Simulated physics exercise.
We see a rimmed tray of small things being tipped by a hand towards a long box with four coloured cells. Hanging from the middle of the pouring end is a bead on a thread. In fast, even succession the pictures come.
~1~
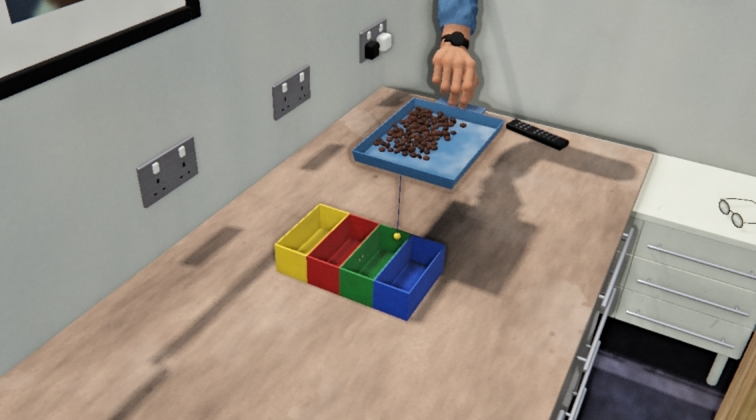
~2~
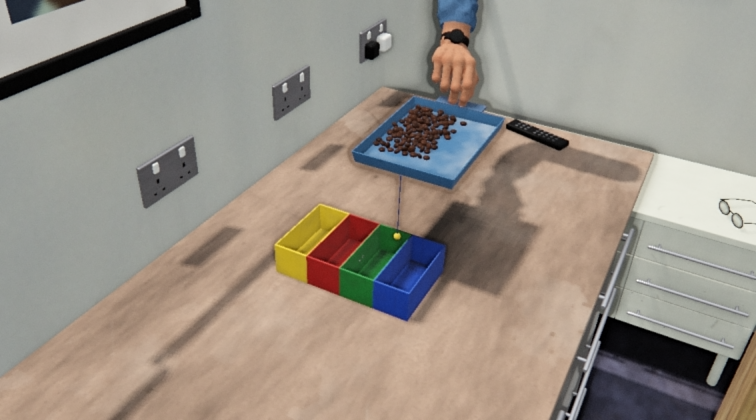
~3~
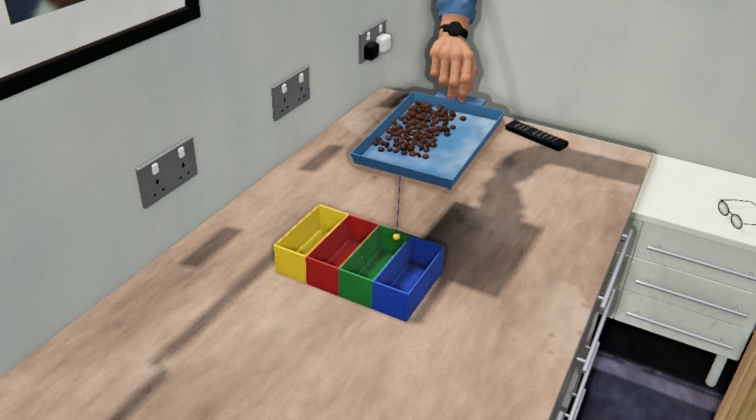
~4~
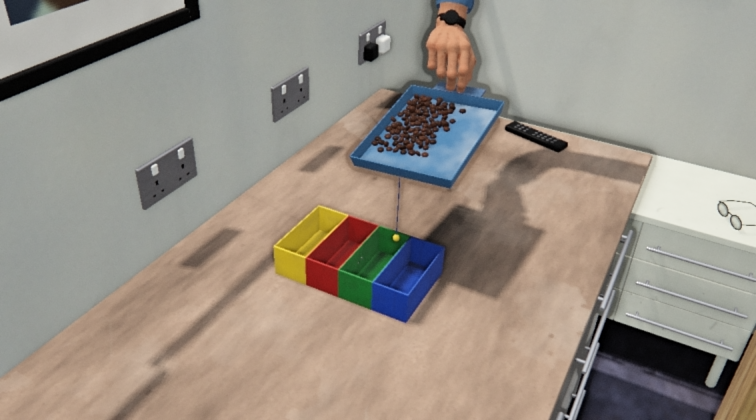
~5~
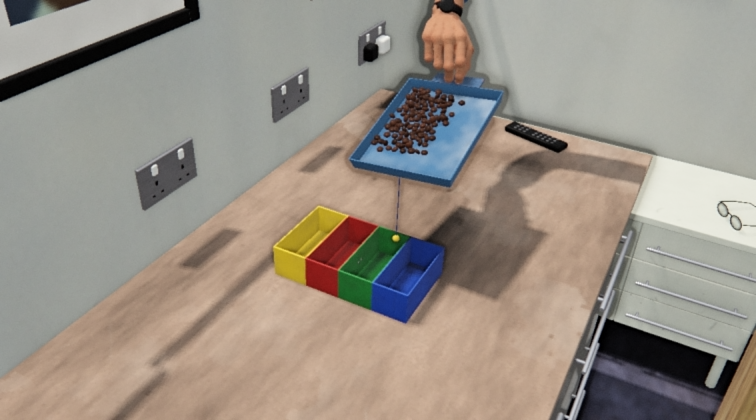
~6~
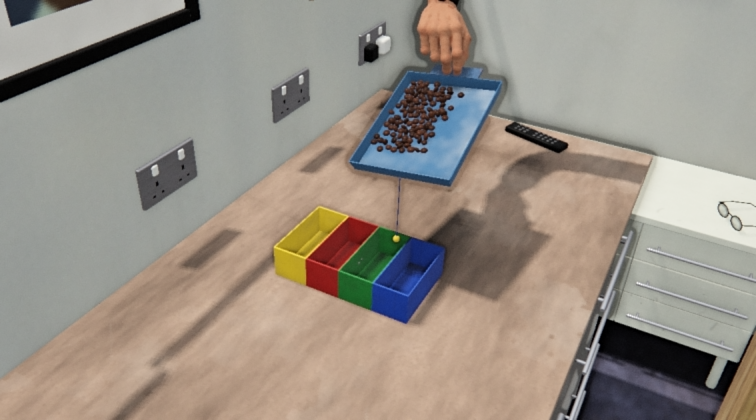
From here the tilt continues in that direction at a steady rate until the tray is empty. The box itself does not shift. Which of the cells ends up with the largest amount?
The red cell ends up with the largest amount.
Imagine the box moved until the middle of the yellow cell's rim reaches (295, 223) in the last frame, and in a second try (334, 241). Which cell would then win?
Result 1: The green one. Result 2: The cell in yellow.
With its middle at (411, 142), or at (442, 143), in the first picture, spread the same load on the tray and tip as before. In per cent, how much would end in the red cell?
Close to 70 per cent, followed by close to 70 per cent.
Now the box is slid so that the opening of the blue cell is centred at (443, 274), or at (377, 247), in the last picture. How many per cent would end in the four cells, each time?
You'd get 100 per cent first and 100 per cent second.
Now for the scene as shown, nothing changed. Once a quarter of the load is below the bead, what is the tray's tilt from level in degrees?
Somewhere near 90 degrees, I'd say.
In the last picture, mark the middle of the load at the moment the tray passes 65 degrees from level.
(376, 156).
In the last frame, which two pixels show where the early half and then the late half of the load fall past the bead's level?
Points: About (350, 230), then about (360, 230).
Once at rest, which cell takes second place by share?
That's that green cell.
Just after the last frame, tray tipped steeply; almost all on the tray; about a tenth falling or outside the box.
A moment on, tray tipped past a quarter turn; roughly a quarter on the tray; roughly half in the red cell; about a tenth in the green cell; just a few in the yellow cell; roughly a quarter falling or outside the box.
Further on, tray tipped past a quarter turn; roughly two thirds in the red cell; roughly a quarter in the green cell; just a few in the yellow cell; just a few falling or outside the box.
When it is over, tray tipped past a quarter turn; roughly two thirds in the red cell; roughly a quarter in the green cell; just a few in the yellow cell; not one in the blue cell; just a few outside the box.
